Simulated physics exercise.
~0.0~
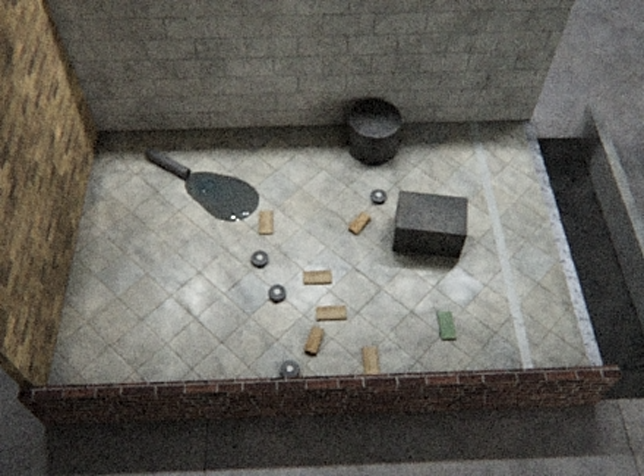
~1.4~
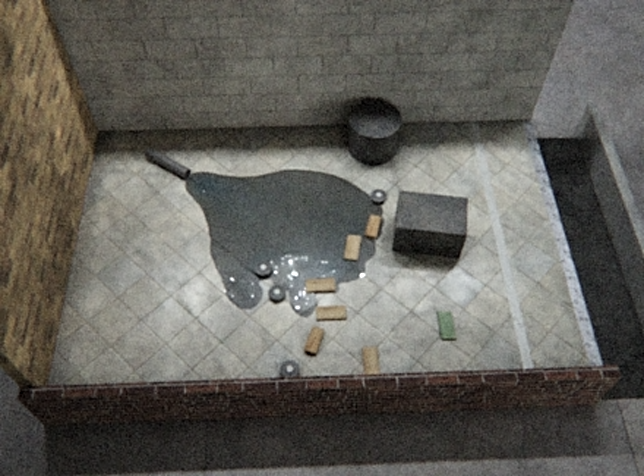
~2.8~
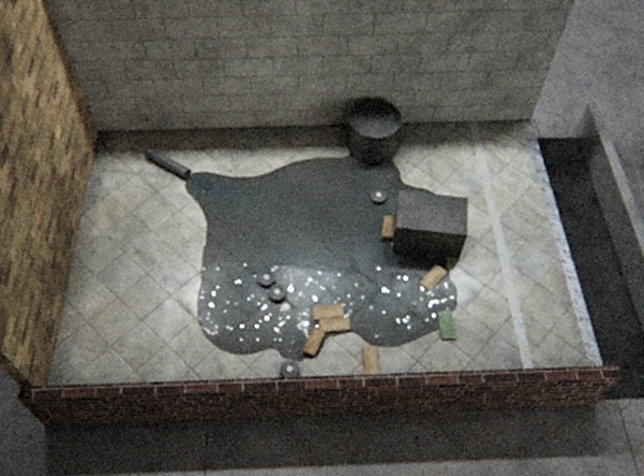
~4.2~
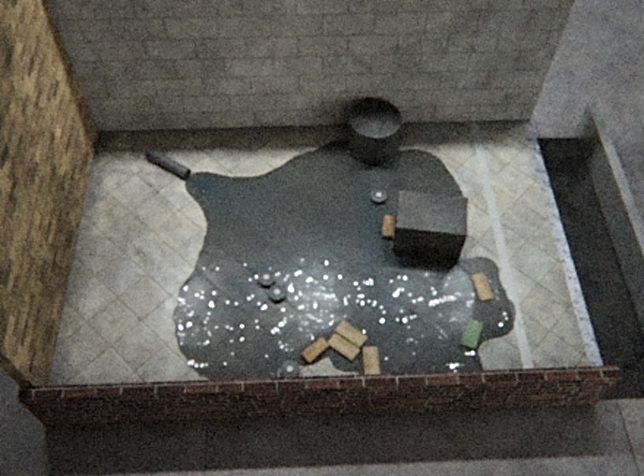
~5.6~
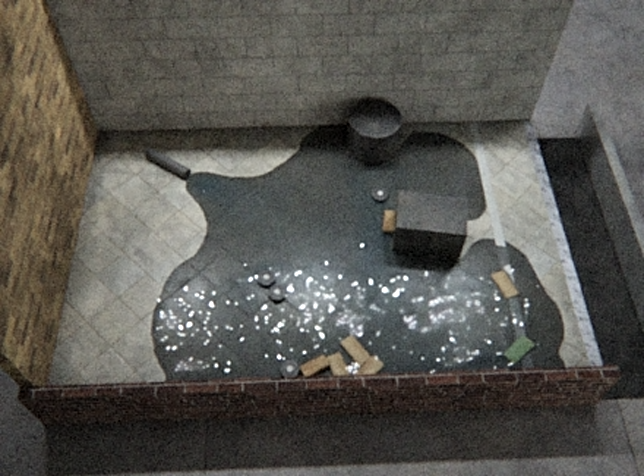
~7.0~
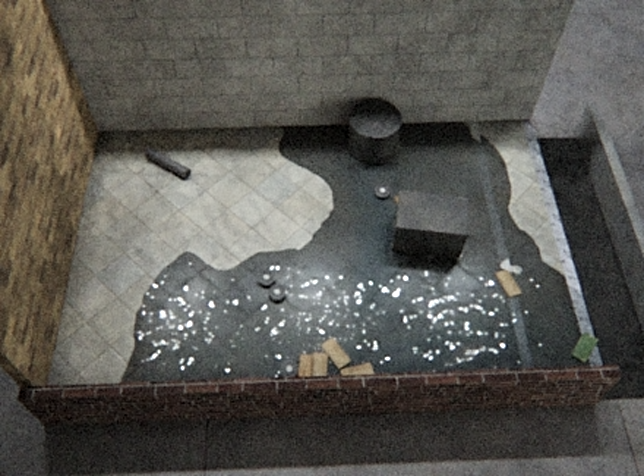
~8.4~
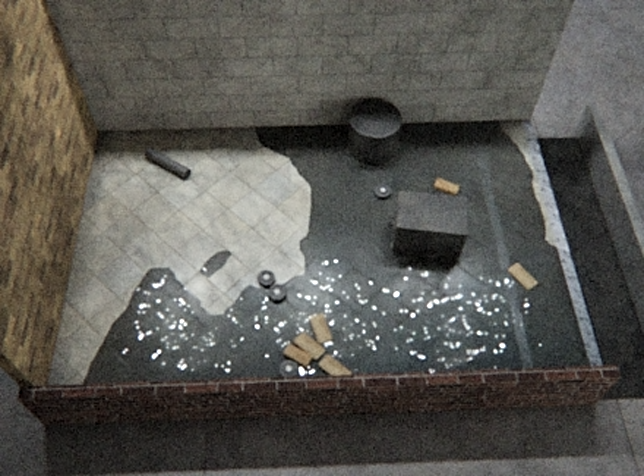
A dark pool poured from a pipe at the upper left and spread across the tiled floor, nudging small tan boards together near the front wall and carrying the green one rightward over the pale stripe until it was gone from view.
